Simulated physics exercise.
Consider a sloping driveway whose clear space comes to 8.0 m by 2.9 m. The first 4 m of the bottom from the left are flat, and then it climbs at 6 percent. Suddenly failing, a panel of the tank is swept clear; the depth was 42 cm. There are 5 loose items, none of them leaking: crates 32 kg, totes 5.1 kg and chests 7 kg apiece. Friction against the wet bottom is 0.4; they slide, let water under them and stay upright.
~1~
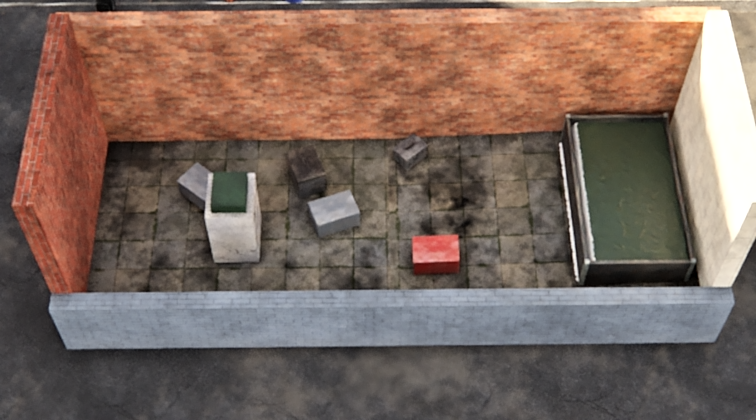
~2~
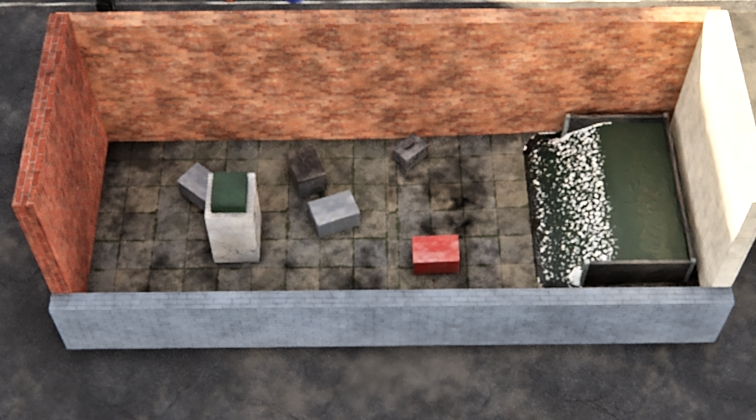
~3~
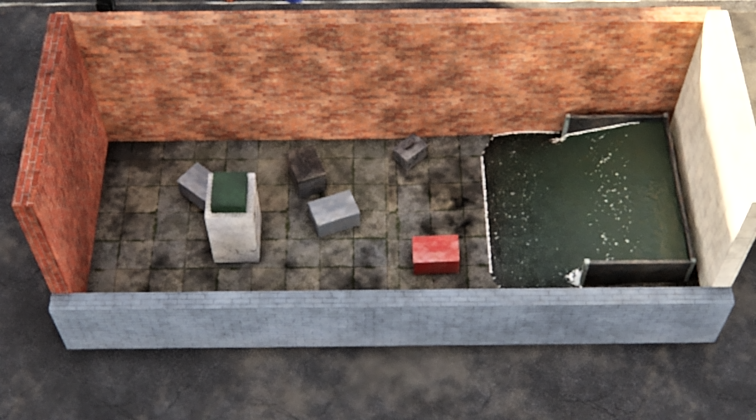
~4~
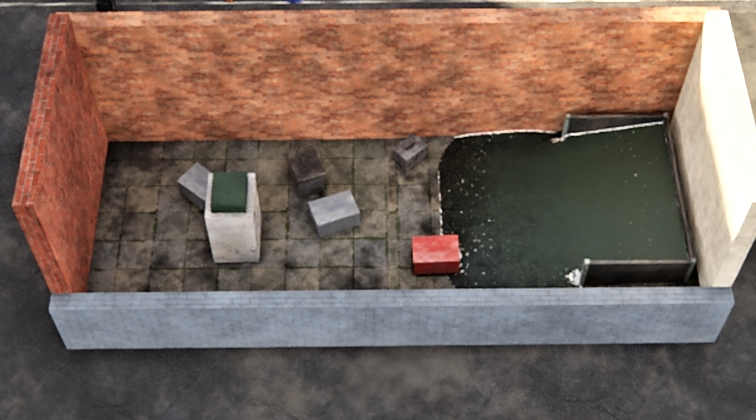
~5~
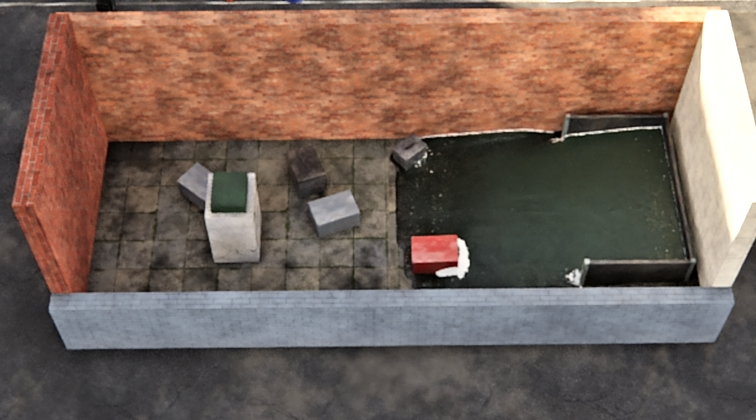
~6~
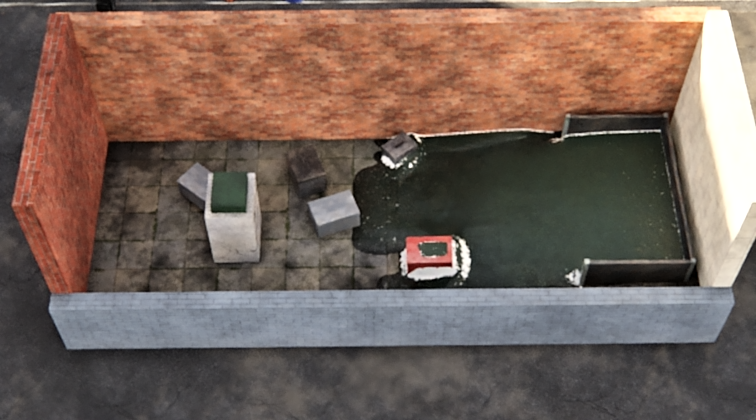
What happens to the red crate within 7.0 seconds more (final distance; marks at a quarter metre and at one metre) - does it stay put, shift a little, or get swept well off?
The red crate gets swept well off.
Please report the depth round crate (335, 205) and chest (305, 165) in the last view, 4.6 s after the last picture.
Depth approx. 14 cm / 15 cm.
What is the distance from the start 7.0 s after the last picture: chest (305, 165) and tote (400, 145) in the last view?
The first is off by 200 cm, the second by 350 cm.
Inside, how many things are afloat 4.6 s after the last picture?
I get 5.
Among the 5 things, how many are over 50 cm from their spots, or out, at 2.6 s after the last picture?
Answer: 5.
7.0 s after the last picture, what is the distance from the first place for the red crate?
I'd say close to 300 centimetres.
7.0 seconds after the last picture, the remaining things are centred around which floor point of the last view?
Close to (192, 226).
Then, 0.6 s after the last picture the red crate is near (391, 256), 0.6 m from its start, aground; 1 afloat.
Then, 2.6 s after the last picture the red crate is near (262, 281), 2.3 m from its start, aground; 3 afloat.
Then, 4.6 s after the last picture the red crate is near (174, 287), 3.4 m from its start, afloat; 5 afloat.
Then, 7.0 s after the last picture the red crate is near (216, 280), 2.9 m from its start, aground; 2 afloat.
